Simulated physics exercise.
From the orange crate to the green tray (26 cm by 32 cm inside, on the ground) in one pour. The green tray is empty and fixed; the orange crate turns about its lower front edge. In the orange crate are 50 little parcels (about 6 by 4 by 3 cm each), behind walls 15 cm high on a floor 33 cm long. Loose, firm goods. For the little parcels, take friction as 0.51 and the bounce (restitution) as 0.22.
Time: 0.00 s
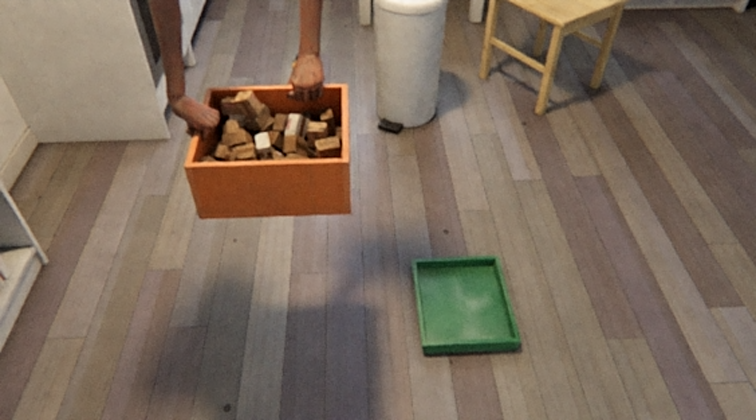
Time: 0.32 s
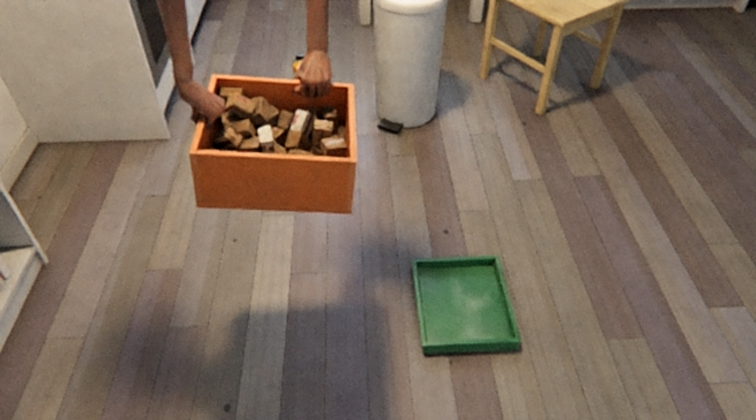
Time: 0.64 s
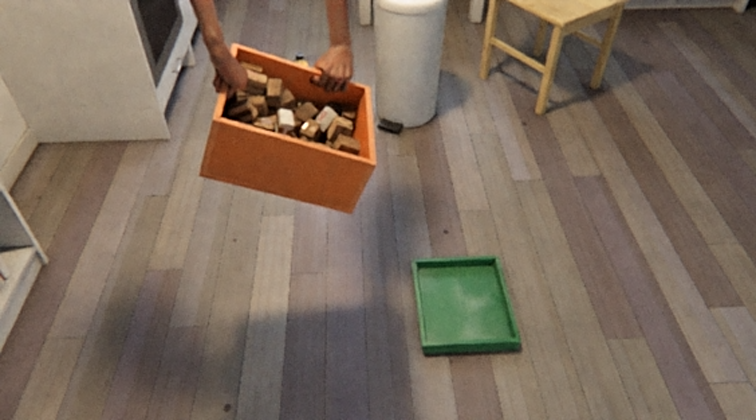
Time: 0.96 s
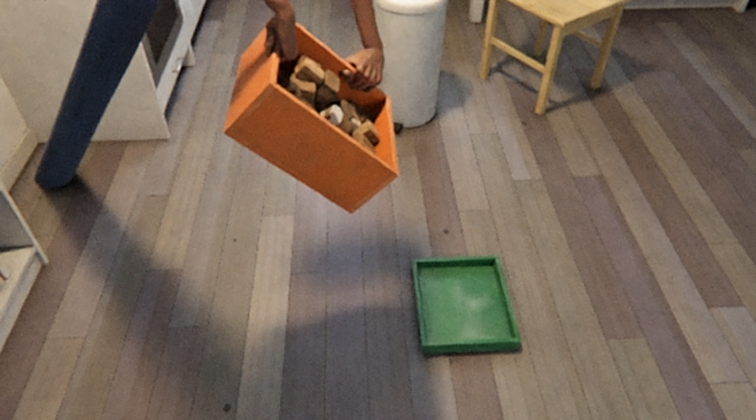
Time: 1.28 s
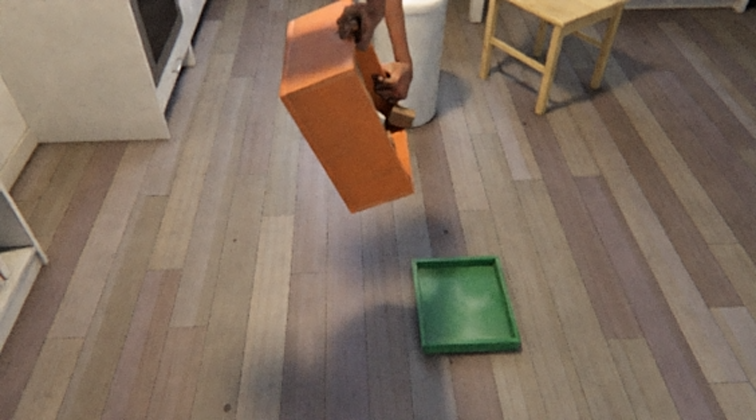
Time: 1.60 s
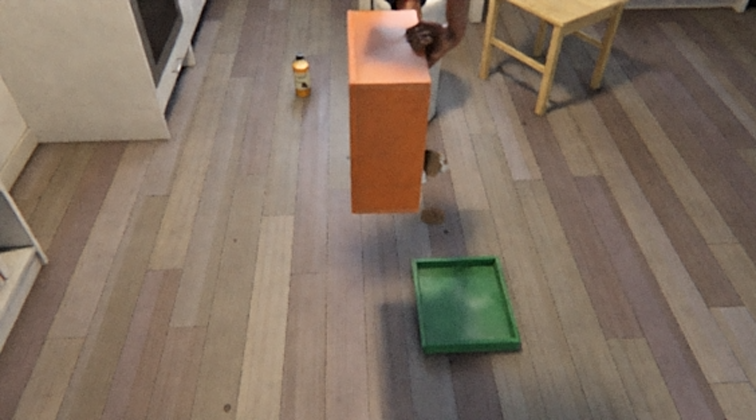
An orange crate filled with small brown blocks, gripped by two hands, moves rightward and turns clockwise until it stands on end, a few blocks dropping from its open side. The view is fixed, looking down on a room with a striped wooden floor. A green tray lies at lower right, below a white bin and pale wooden chair, and a dark blue leg shows briefly at left.
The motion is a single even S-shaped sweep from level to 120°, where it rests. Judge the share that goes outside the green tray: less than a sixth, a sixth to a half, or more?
You should find one sixth or more, not half of the load outside the green tray.
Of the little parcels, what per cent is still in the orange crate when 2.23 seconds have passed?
I'd say close to 30 per cent of it is still inside.
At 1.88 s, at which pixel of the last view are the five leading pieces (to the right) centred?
(474, 288).
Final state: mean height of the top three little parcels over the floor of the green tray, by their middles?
8 cm or thereabouts.
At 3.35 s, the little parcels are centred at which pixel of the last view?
About (459, 301).
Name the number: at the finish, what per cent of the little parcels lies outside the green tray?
Near 30 in a hundred.
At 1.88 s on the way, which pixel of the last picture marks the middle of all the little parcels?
Load centre: About (398, 158).
After 1.88 s, tilt 108°; 38 still in the orange crate, 4 in the green tray, 1 outside the green tray and 7 in the air.
After 2.23 s, tilt 119°; 15 still in the orange crate, 15 in the green tray, 8 outside the green tray and 12 in the air.
After 2.72 s, tilt 120°; 2 still in the orange crate, 31 in the green tray, 13 outside the green tray and 4 in the air.
Final count (at 3.35 s), 35 in the green tray and 15 outside the green tray. Asked share, 15 of 50, 30 per cent.
